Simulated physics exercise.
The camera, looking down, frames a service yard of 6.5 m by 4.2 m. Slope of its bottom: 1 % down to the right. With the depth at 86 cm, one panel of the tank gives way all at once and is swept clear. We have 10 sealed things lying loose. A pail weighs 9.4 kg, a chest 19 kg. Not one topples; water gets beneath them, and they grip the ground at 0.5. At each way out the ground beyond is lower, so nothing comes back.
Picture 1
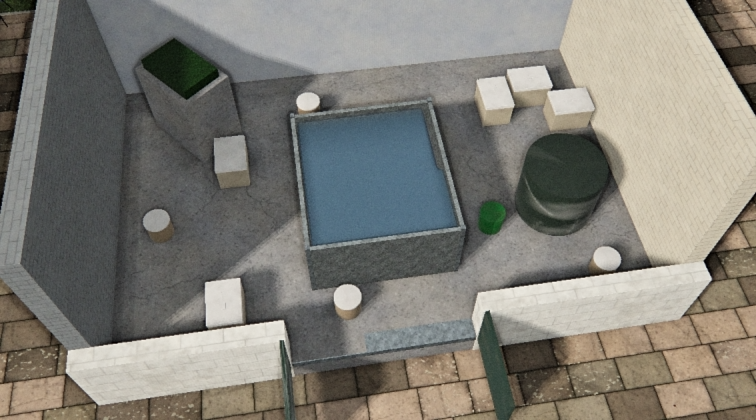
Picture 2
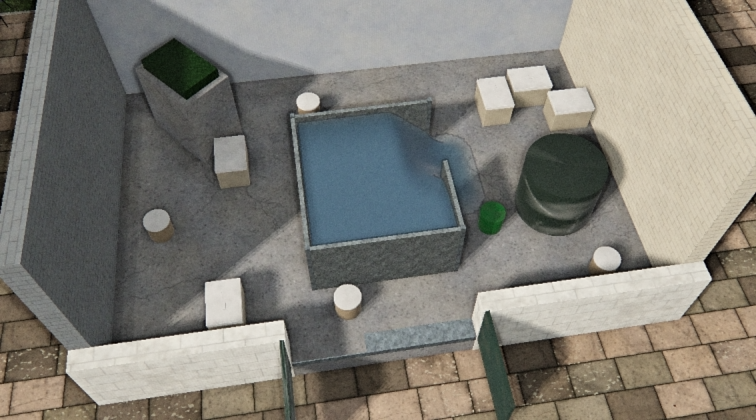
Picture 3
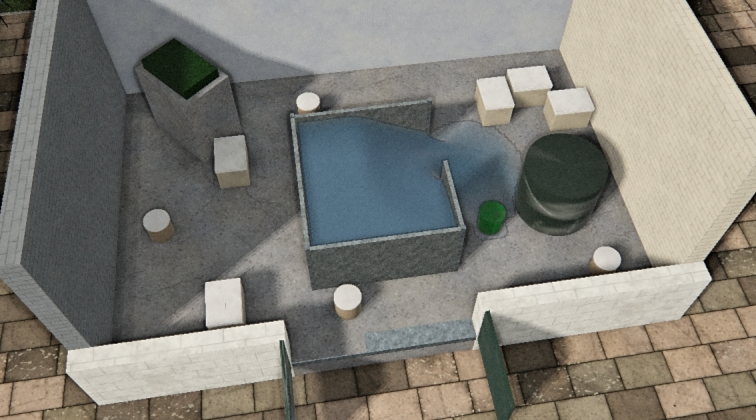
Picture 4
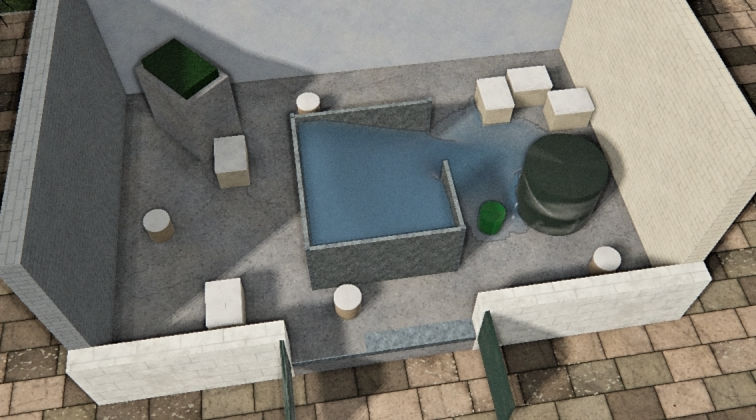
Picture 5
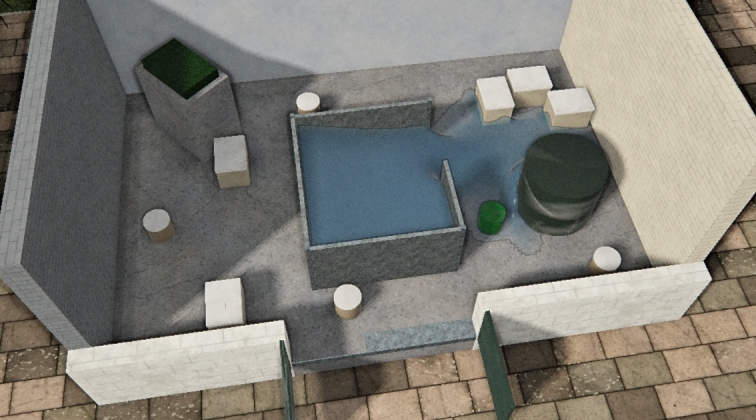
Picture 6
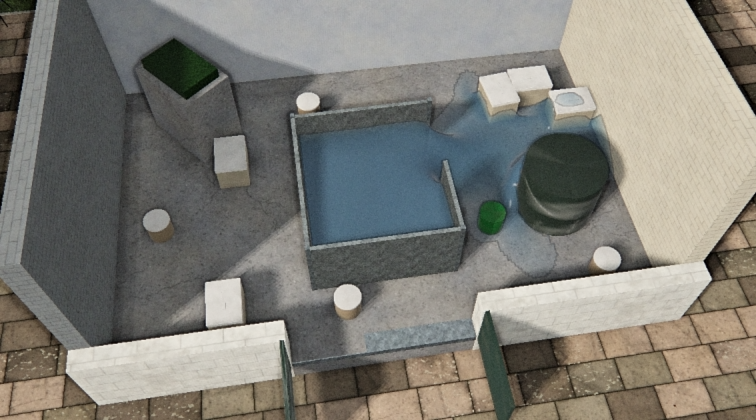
In a walled yard, a tank's right side opens and water spreads around nearby white blocks.
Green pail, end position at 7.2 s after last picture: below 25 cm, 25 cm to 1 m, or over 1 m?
Over 1 m.
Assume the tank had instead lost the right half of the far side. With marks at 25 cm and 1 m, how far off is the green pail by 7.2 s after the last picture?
In that case the green pail moves a short way.
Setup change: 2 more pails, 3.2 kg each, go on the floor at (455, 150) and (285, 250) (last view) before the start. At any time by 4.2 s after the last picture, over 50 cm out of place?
In sequence: Beyond it, then within it.
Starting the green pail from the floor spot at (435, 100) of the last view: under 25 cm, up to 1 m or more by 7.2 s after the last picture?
Observed: Object goes well off.
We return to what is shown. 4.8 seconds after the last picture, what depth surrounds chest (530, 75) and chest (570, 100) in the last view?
I'd estimate 5 cm for the first and 9 cm for the second.
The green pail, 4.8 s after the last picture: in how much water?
Around 11 cm.
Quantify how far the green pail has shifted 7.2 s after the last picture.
Measured offset: Near 150 cm.
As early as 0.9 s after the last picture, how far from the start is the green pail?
By then it has shifted roughly 30 cm.
Then, 0.9 s after the last picture the green pail is near (476, 221), 0.3 m from its start, aground; 0 of 10 are out; 3 afloat.
Then, 2.8 s after the last picture the green pail is near (475, 221), 0.3 m from its start, aground; 0 of 10 are out; 4 afloat.
Then, 4.8 s after the last picture the green pail is near (526, 137), 1.4 m from its start, aground; 0 of 10 are out; 2 afloat.
Then, 7.2 s after the last picture the green pail is near (599, 165), 1.6 m from its start, afloat; 0 of 10 are out; 6 afloat.
